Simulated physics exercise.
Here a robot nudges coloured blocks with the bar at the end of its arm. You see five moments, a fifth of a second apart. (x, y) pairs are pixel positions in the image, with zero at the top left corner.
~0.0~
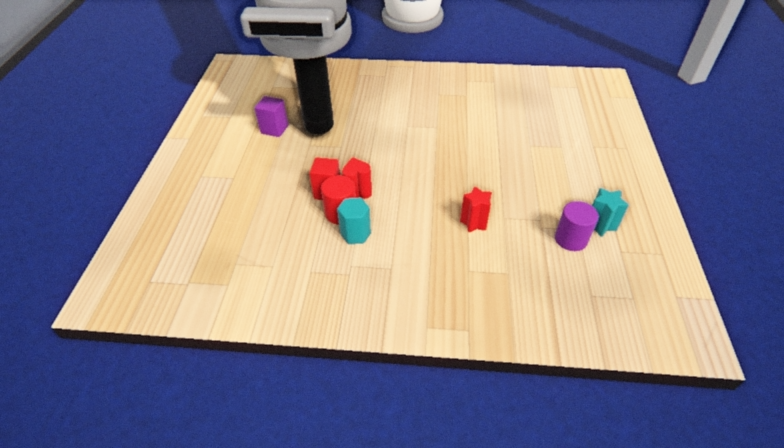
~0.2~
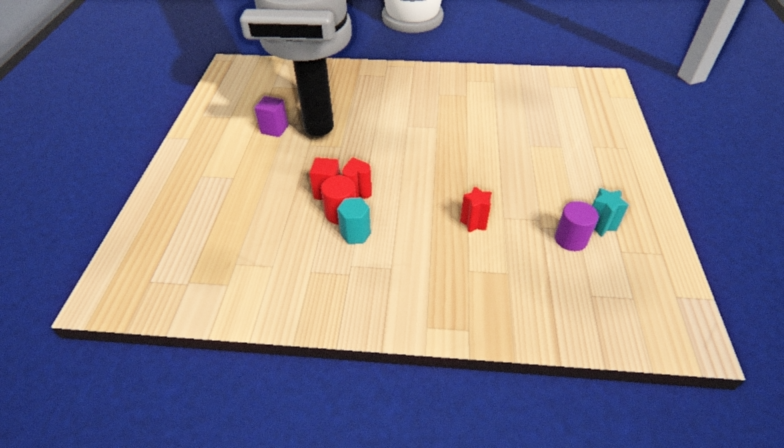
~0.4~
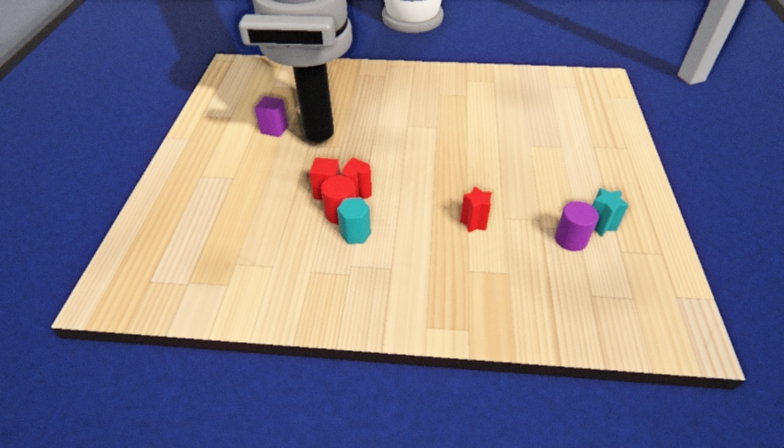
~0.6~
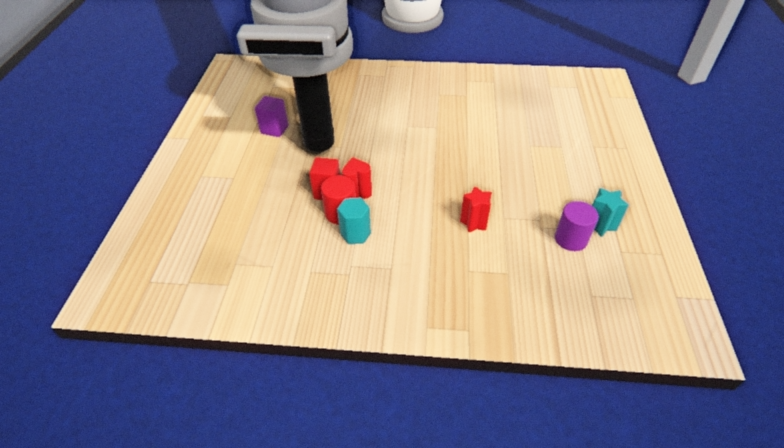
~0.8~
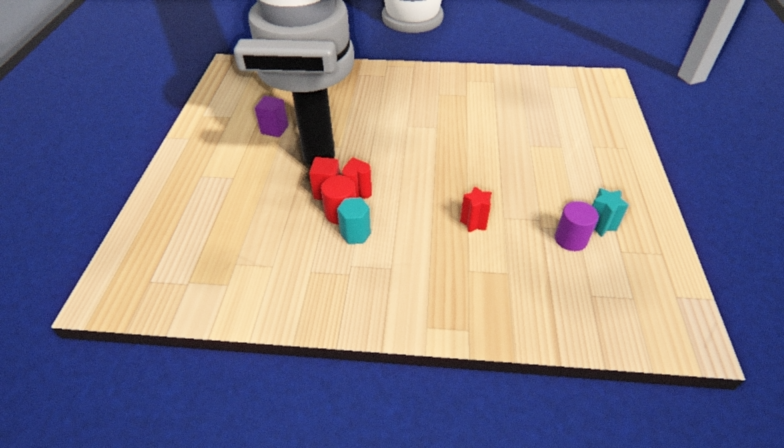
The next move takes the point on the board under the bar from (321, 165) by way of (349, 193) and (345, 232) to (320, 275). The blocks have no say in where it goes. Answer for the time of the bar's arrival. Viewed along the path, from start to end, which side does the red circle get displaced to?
Right-hand side.
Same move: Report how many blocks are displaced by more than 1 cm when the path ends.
The answer is three or more blocks, counting only moves over 1 cm.
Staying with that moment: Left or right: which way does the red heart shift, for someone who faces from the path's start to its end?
The shift is leftward.
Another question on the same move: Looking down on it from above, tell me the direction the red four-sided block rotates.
Its spin: Clockwise.
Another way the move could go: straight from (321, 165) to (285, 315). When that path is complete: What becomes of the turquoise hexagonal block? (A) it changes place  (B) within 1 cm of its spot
Option A.
On the path given first. One third of the way, bar at (349, 186); red four-sided block at (321, 179), turned 45° clockwise; red circle at (336, 196); turquoise hexagonal block at (358, 213); red heart at (370, 178).
Two thirds of the way, bar at (343, 225); red four-sided block at (317, 182), turned 70° clockwise; red circle at (315, 227); turquoise hexagonal block at (361, 225), turned 45° anticlockwise; red heart at (380, 187), turned 20° anticlockwise.
At the end, bar at (318, 267); red four-sided block at (317, 182), turned 70° clockwise; red circle at (276, 260); turquoise hexagonal block at (364, 231), turned 60° anticlockwise; red heart at (380, 187), turned 20° anticlockwise.
